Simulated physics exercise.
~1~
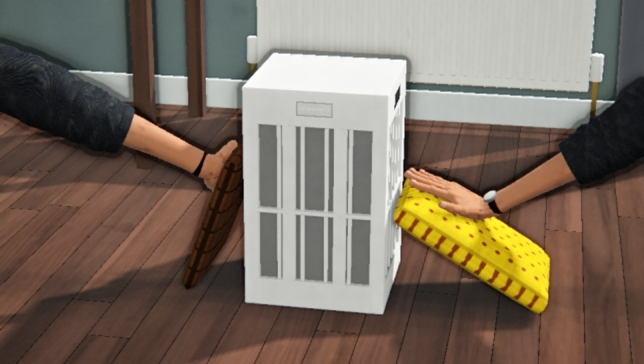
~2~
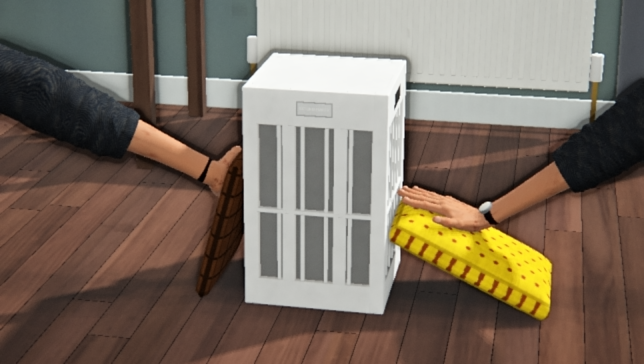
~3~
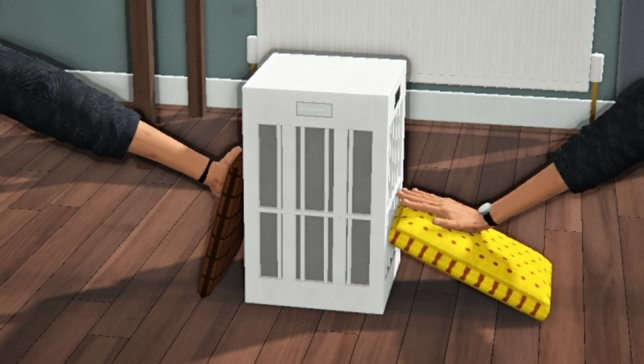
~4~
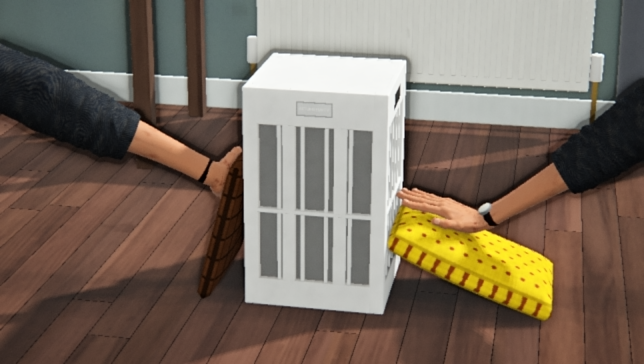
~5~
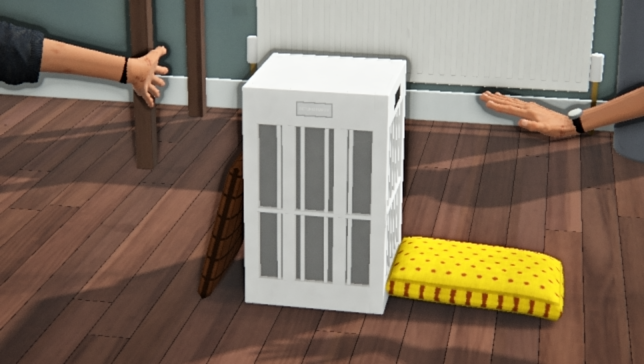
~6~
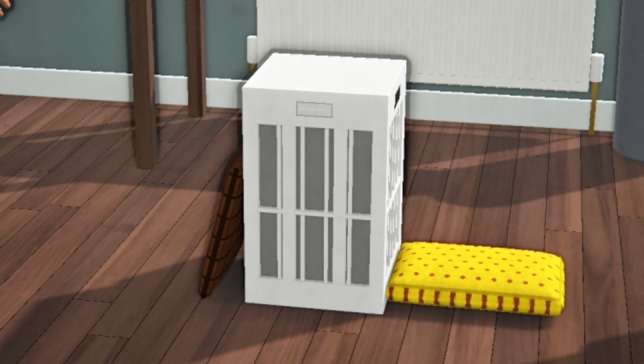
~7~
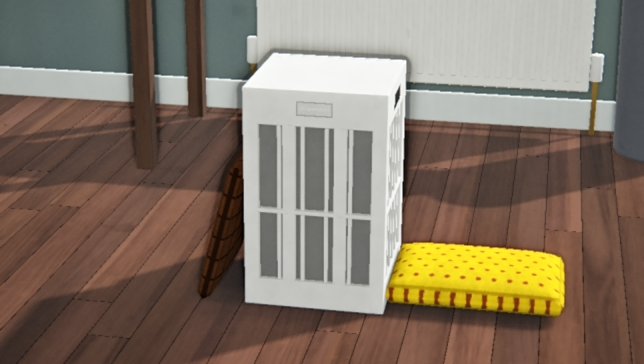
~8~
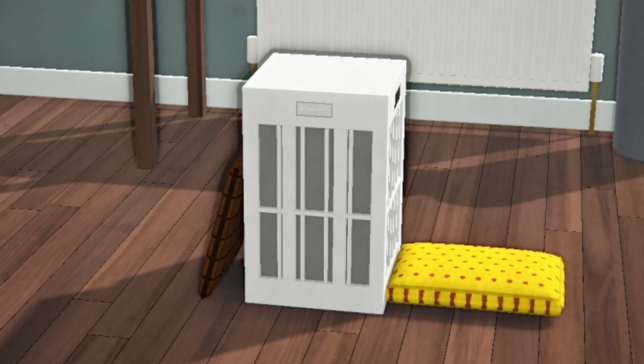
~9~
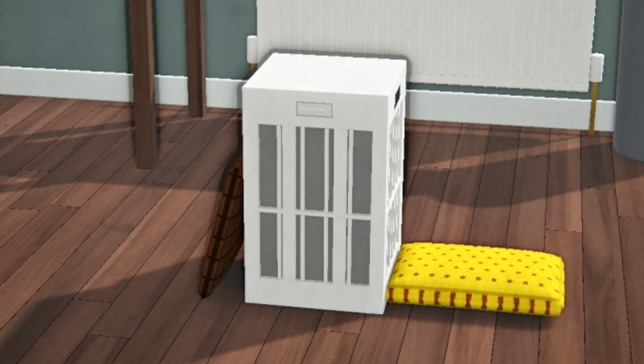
The video shows two hands propping a brown seat pad and a yellow pillow against opposite sides of a white crate on a wooden floor. The hands let go and withdraw, and the pillow slips down flat on the right while the pad stays leaning on the left.
